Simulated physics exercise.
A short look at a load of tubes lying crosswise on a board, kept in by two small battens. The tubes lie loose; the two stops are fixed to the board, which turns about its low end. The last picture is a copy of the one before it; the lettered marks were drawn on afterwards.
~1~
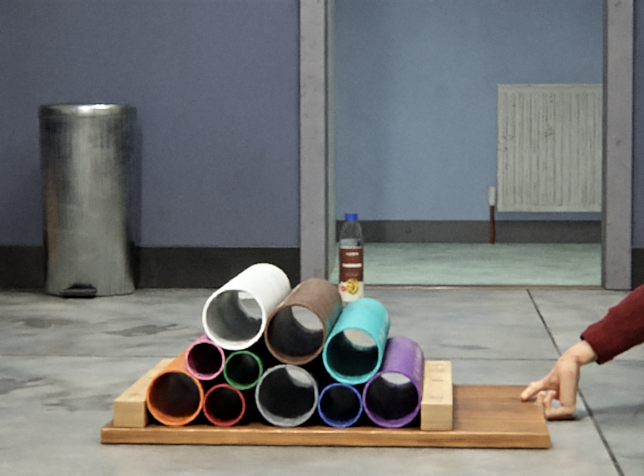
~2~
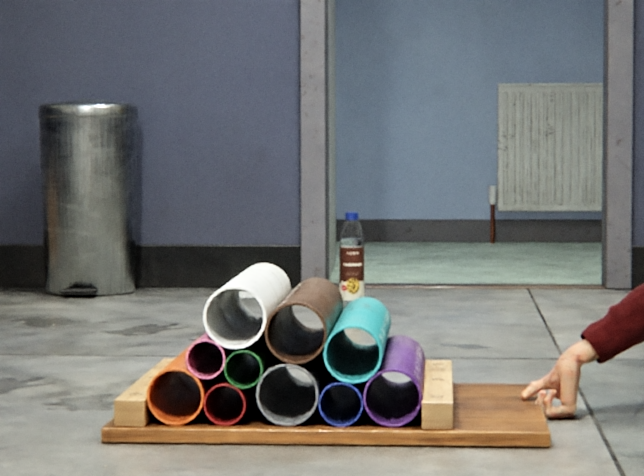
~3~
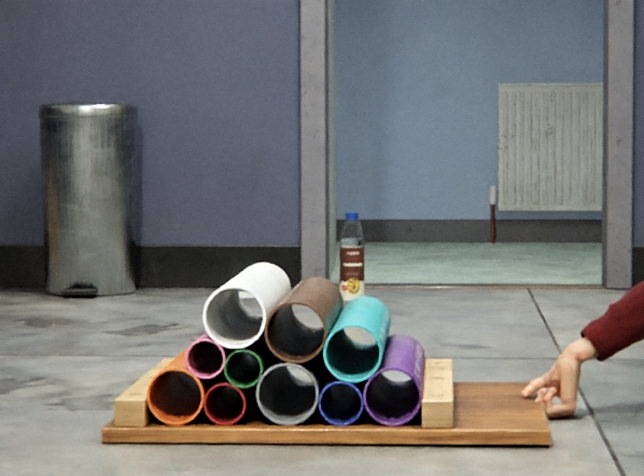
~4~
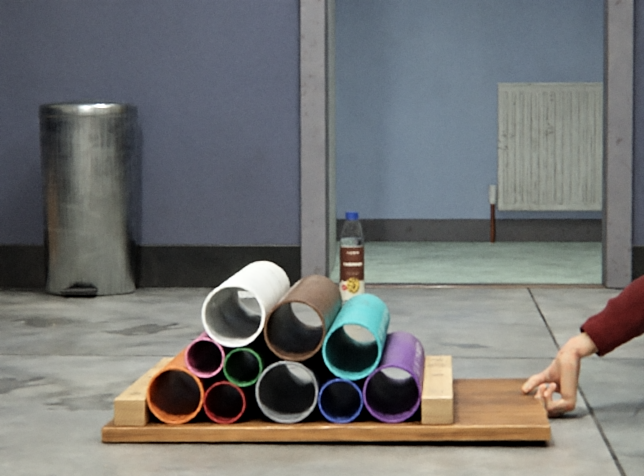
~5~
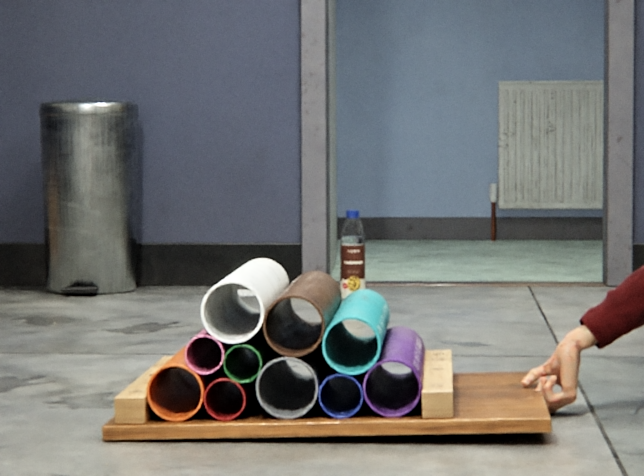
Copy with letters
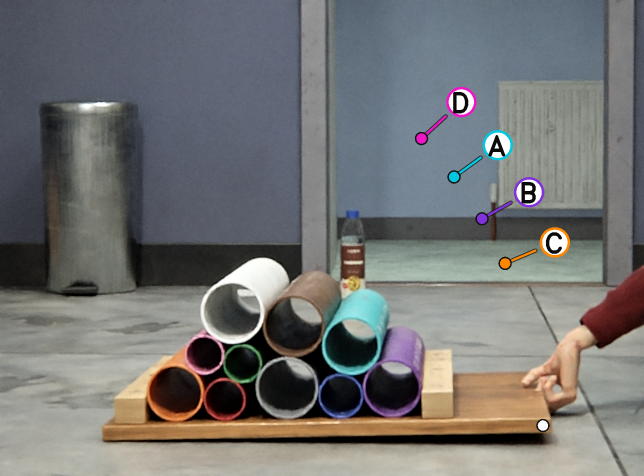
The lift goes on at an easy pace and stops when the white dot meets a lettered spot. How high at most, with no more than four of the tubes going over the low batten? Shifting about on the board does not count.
Raise it to D.
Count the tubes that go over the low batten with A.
With A, two.
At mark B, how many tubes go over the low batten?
At B the number is two.
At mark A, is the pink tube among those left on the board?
No.
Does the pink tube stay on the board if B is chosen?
No, with B.
On the marked copy, A at (454, 177); B at (482, 219); C at (505, 263); D at (421, 139); the white dot at (543, 426).
Taking D. A third of the way, board at 21°.
Two thirds of the way, board at 41°.
When it is over, board at 42°, two over the low batten (pink, white).
As for the rest, A two over the low batten (pink, white); B two over the low batten (pink, white); C two over the low batten (pink, white).
